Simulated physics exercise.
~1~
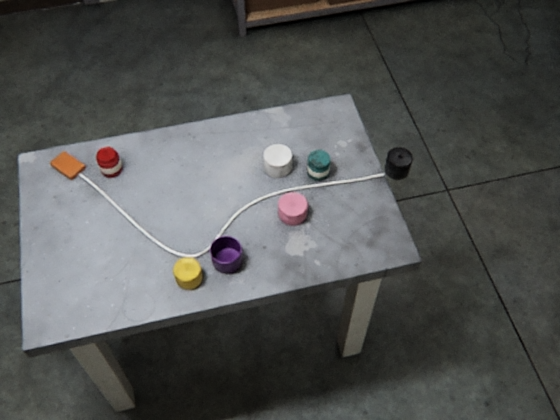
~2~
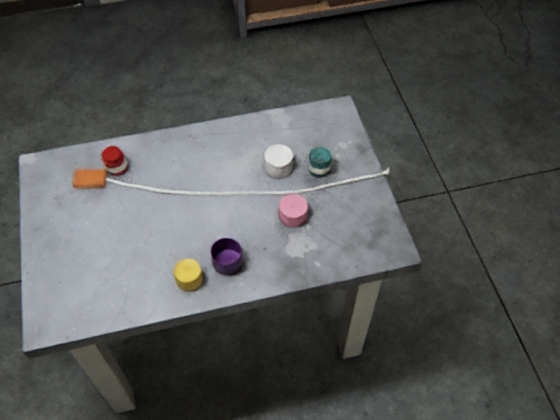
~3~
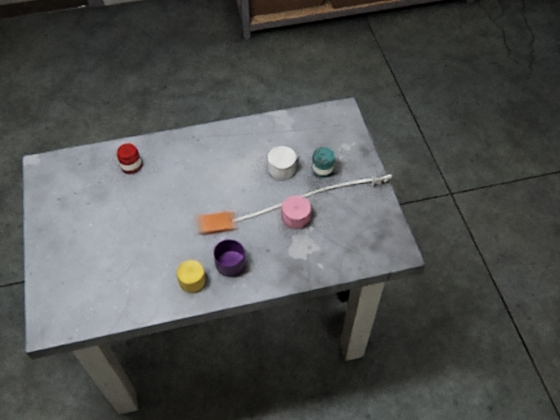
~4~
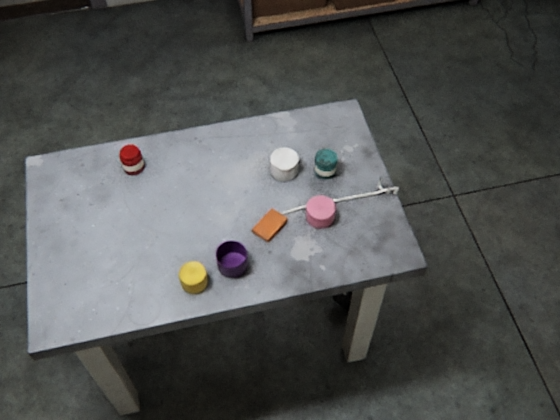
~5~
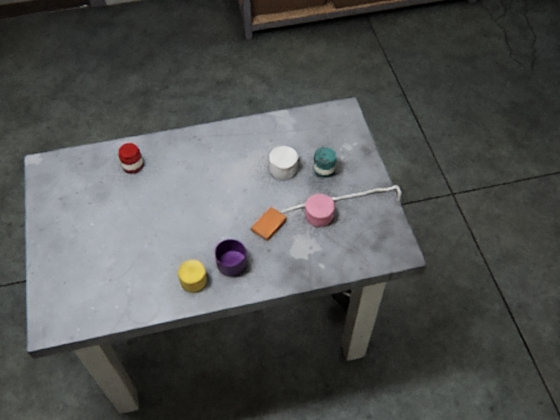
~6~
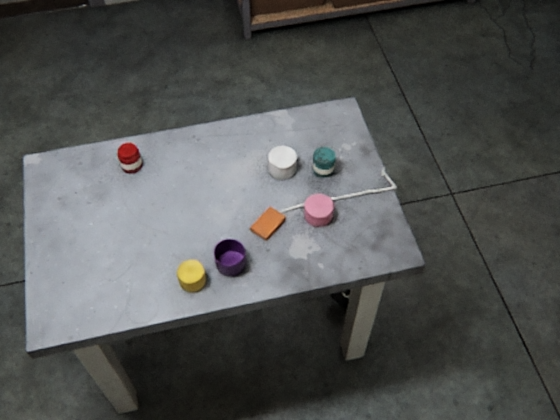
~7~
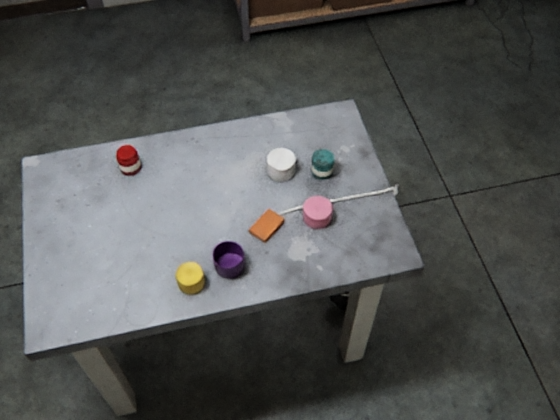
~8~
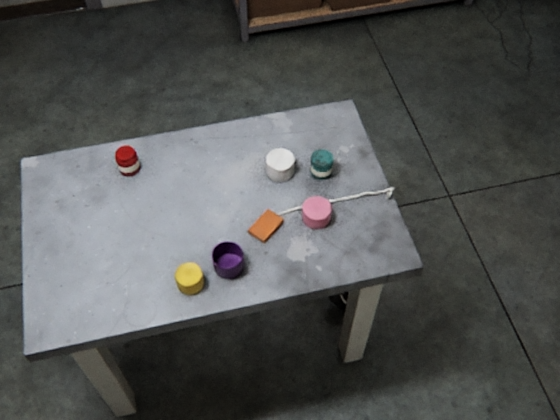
Black speaker dropping off a table's right edge, its white cable dragging an orange phone rightward, nudging the pink tub before settling.
